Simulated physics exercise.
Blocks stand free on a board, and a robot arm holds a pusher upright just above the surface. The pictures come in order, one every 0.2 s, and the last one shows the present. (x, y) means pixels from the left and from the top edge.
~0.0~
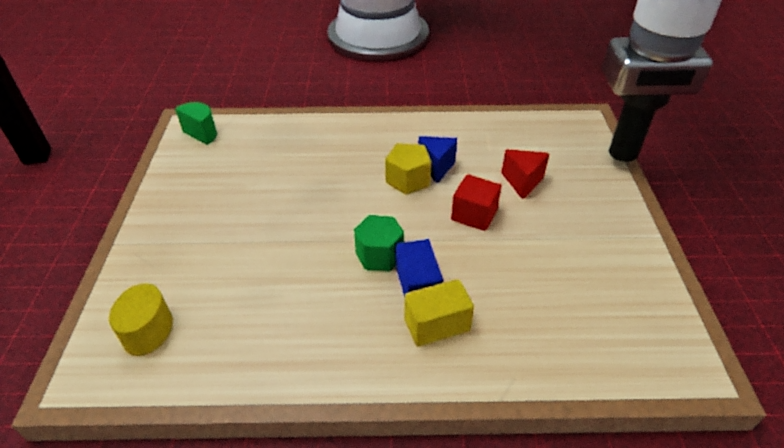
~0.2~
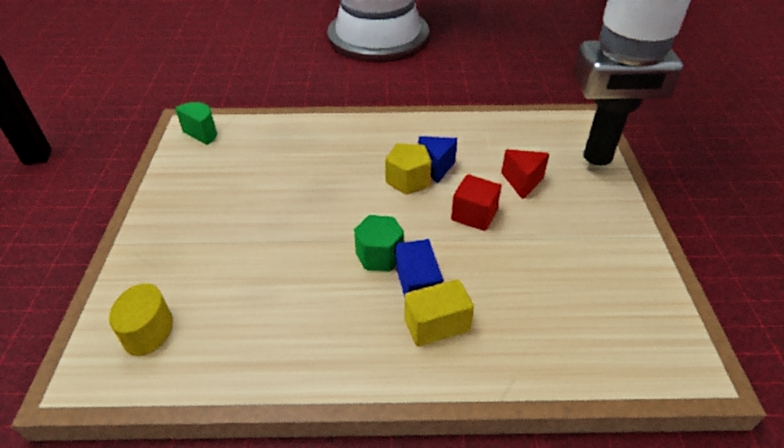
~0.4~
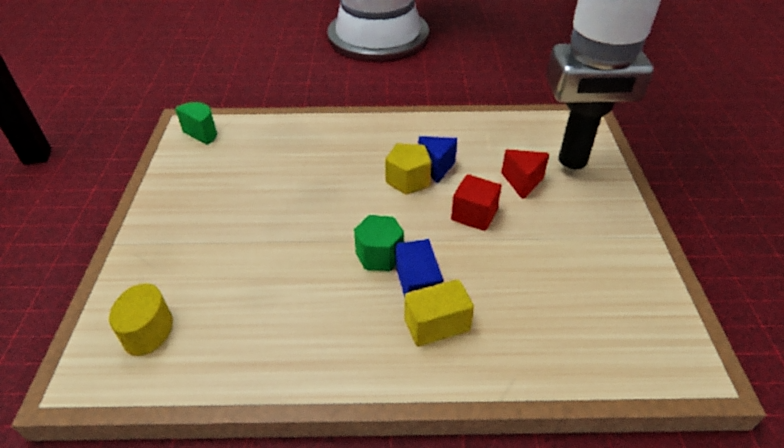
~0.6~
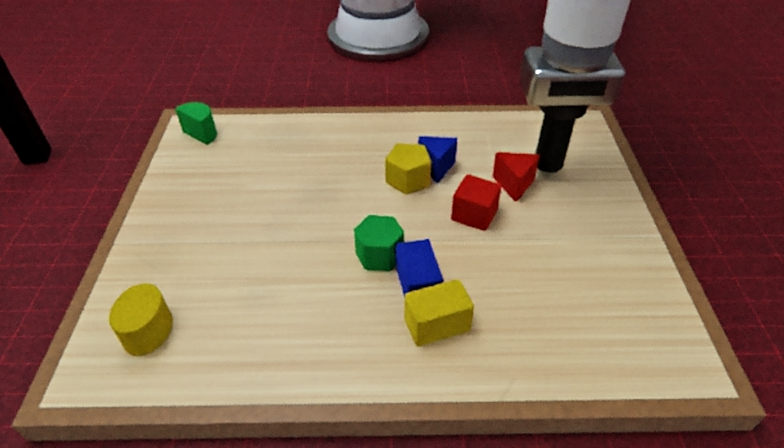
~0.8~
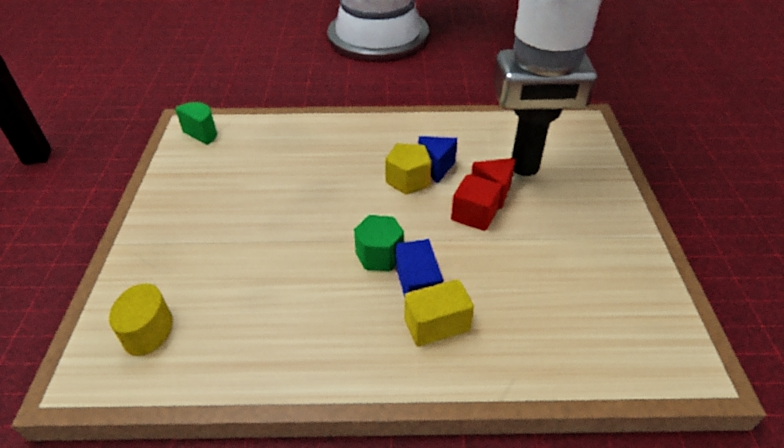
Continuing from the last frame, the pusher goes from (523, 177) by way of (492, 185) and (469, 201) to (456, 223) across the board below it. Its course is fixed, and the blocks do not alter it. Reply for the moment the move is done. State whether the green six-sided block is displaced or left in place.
That block stands still.
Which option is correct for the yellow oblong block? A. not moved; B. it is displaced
I'll go with A - not moved.
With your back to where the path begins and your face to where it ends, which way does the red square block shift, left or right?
It's set to shift left.
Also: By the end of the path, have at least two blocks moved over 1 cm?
The answer is yes.
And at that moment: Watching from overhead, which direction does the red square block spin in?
It rotates counterclockwise.
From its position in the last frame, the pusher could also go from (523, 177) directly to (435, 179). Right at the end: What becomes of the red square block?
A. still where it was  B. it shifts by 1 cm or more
I'll go with B - it shifts by 1 cm or more.
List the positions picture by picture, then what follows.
Tip of the pusher at (623, 153), middles of tops, green six-sided block at (379, 230), yellow oblong block at (439, 300), red square block at (478, 189), red triangle at (528, 158), in the first picture.
Pusher at (598, 157), nothing pushed, in the second picture.
Pusher at (573, 161), nothing pushed, in the third picture.
Pusher at (548, 164), red triangle at (519, 161), in the fourth picture.
Pusher at (525, 167), green six-sided block at (379, 230), yellow oblong block at (439, 300), red square block at (478, 189), red triangle at (498, 167), in the fifth picture.
The first path, step by step. One third of the way, pusher at (493, 176); red square block at (474, 193), turned 20° anticlockwise; red triangle at (471, 171), turned 45° anticlockwise.
Two thirds of the way, pusher at (470, 192); red square block at (466, 205), turned 40° anticlockwise; red triangle at (441, 184), turned 65° anticlockwise.
At the end, pusher at (457, 214); green six-sided block unmoved; yellow oblong block unmoved; red square block at (464, 225), turned 35° anticlockwise; red triangle at (427, 195), turned 20° anticlockwise.
